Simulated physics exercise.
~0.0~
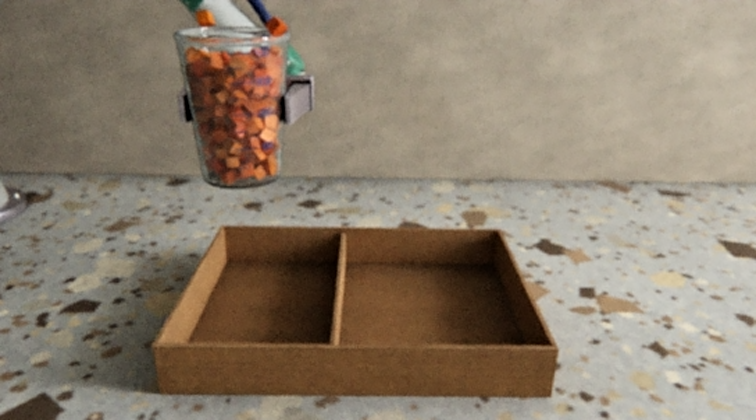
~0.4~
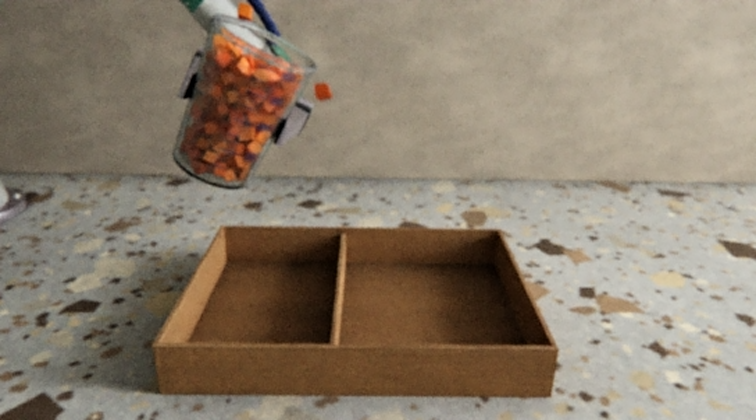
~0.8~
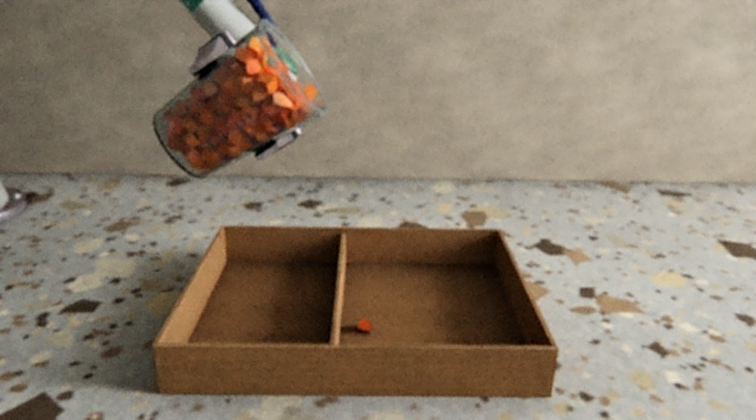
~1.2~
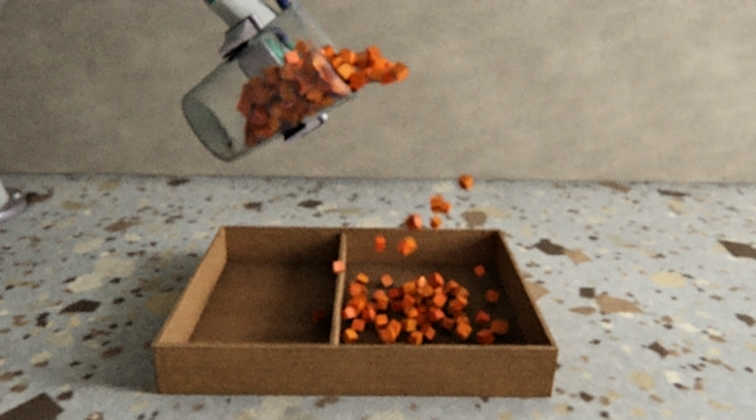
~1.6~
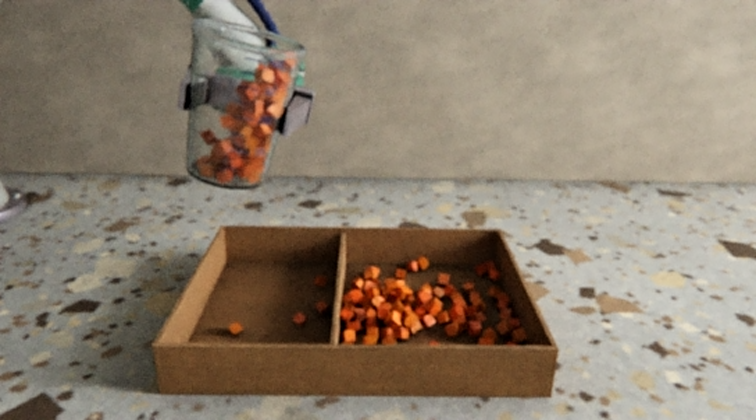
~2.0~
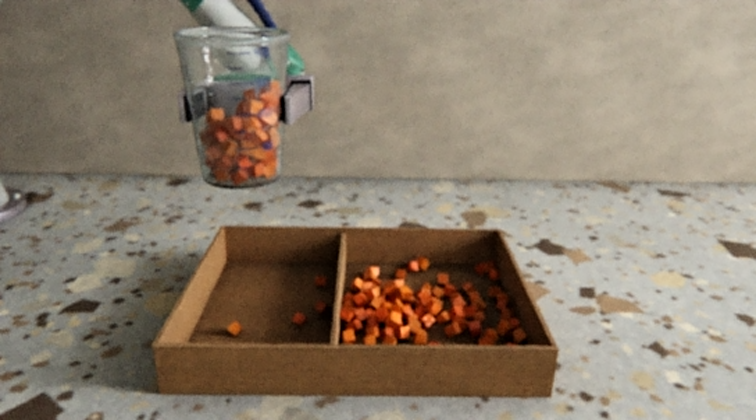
Above a divided brown tray, a gripper tips a cup, spills some orange cubes, and rights it.
